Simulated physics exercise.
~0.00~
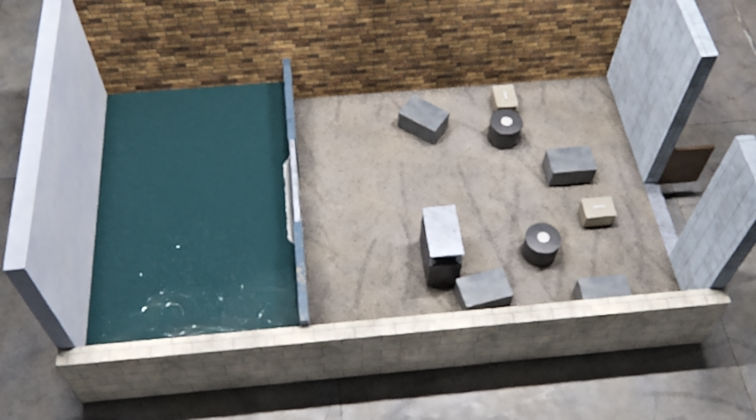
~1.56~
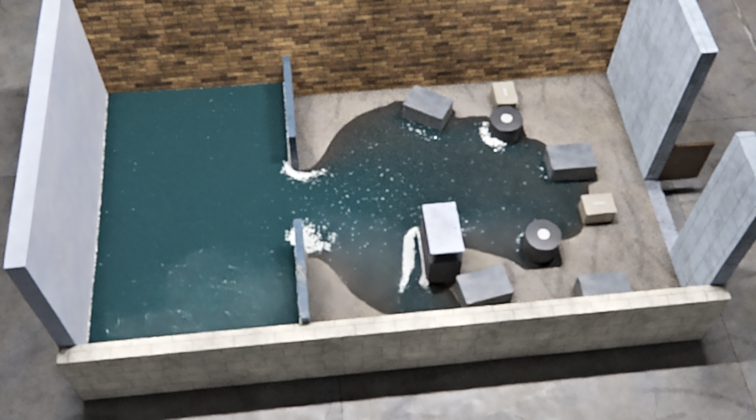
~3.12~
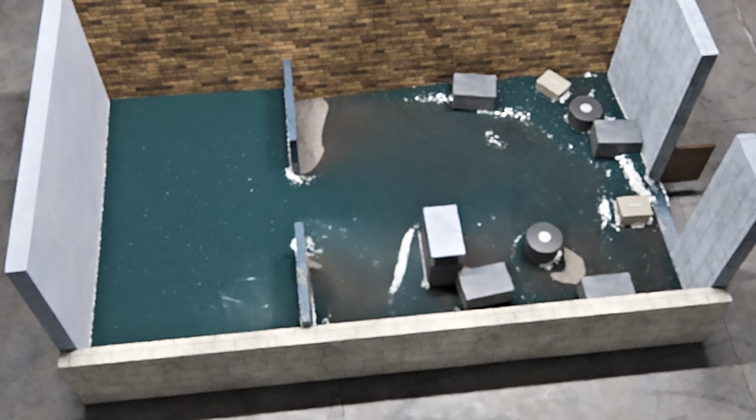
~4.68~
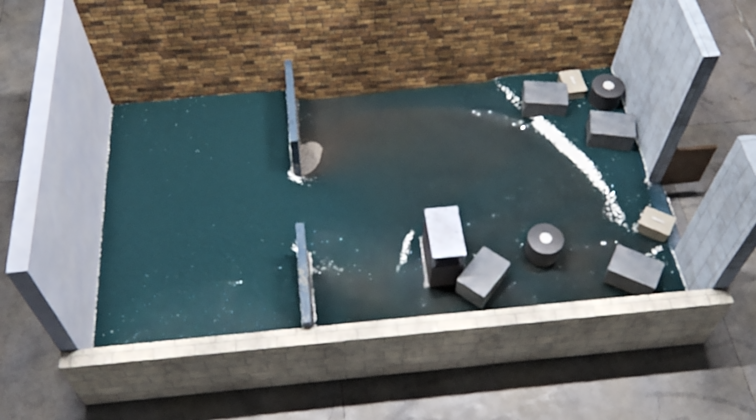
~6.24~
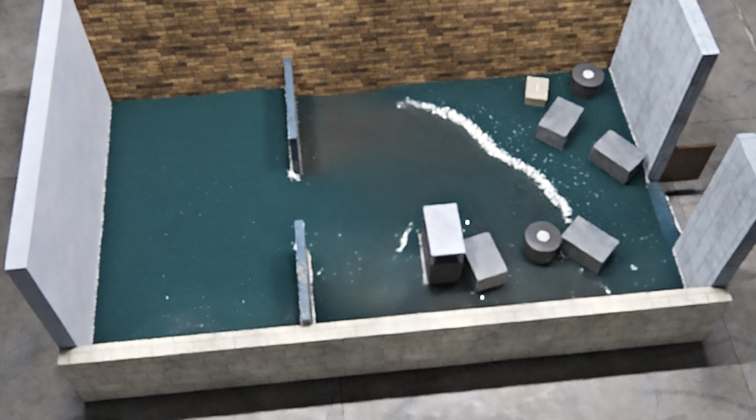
Walled room with a brick back wall, dark water bursting through a partition gap, flooding the floor and shifting grey blocks rightward.
